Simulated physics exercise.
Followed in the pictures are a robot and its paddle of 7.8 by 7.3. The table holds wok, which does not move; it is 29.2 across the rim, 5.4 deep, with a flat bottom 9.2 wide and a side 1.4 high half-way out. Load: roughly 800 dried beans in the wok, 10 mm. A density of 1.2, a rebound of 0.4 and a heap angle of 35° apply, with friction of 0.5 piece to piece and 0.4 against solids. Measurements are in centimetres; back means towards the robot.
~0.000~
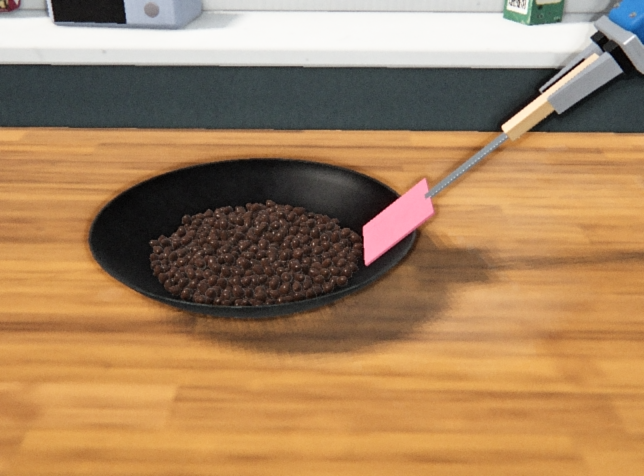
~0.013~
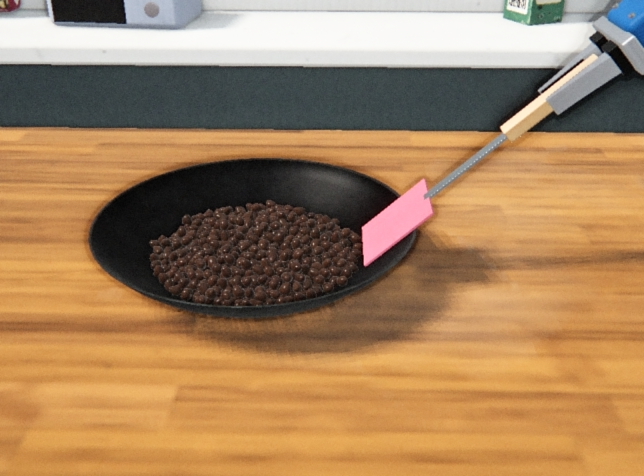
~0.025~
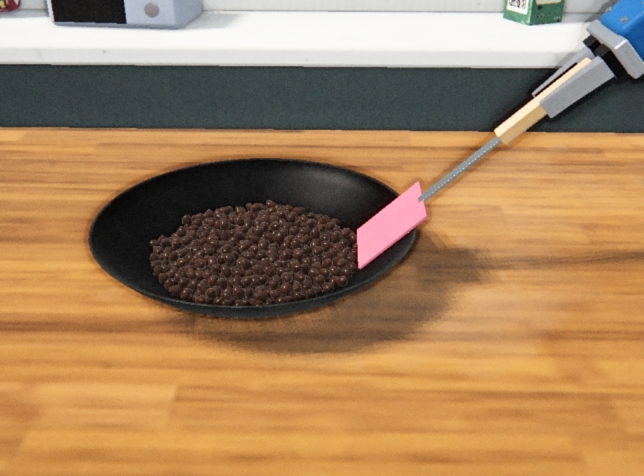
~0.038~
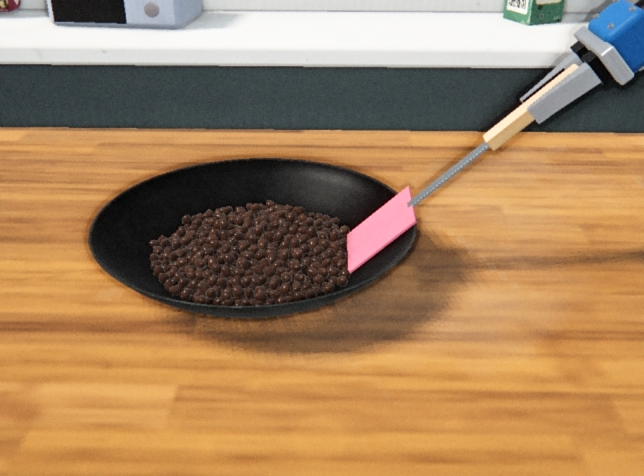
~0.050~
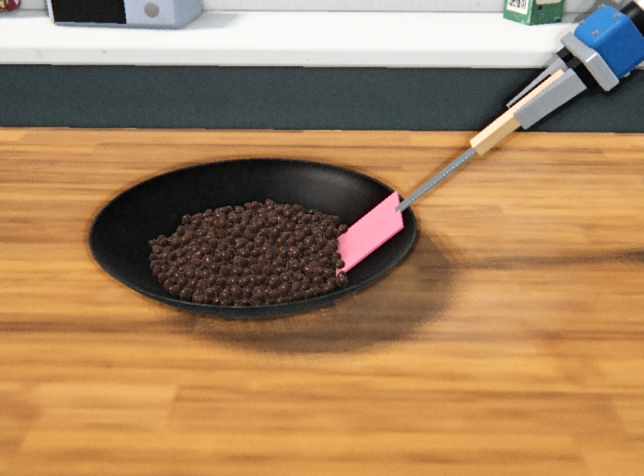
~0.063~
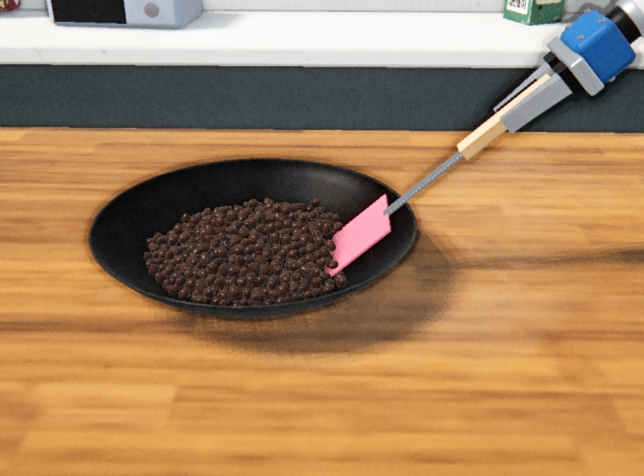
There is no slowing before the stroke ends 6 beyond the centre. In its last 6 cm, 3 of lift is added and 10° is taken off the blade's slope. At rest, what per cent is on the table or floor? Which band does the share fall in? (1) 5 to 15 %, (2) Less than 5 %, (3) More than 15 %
Less than 5 % (2).
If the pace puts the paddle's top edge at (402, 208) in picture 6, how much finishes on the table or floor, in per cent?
Expect some 0 per cent there.
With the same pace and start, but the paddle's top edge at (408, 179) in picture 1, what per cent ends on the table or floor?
I'd estimate close to 5 per cent.
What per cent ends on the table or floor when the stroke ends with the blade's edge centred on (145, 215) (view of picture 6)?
25 %.
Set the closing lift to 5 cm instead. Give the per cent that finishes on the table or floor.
I'd say close to 5 per cent.
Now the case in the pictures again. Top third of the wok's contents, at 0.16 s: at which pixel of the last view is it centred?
Centre: Approx. (196, 232) in the last view.
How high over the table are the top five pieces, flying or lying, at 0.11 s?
They are near 5 cm up.
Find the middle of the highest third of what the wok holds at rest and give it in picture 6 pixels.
The centre sits at about (152, 228).
After 0.11 s, sloping 43°, highest piece 5 above the table; 798 in the wok.
After 0.16 s, sloping 39°, highest piece 6 above the table; 798 in the wok.
After 0.39 s, sloping 33°, highest piece 7 above the table; 787 in the wok, 6 on the table or floor, 5 on the blade or in flight.
After 1.44 s, sloping 33°, highest piece 7 above the table; 787 in the wok, 11 on the table or floor.
In the end, 787 in the wok, 11 on the table or floor. That is 1 % on the table or floor.
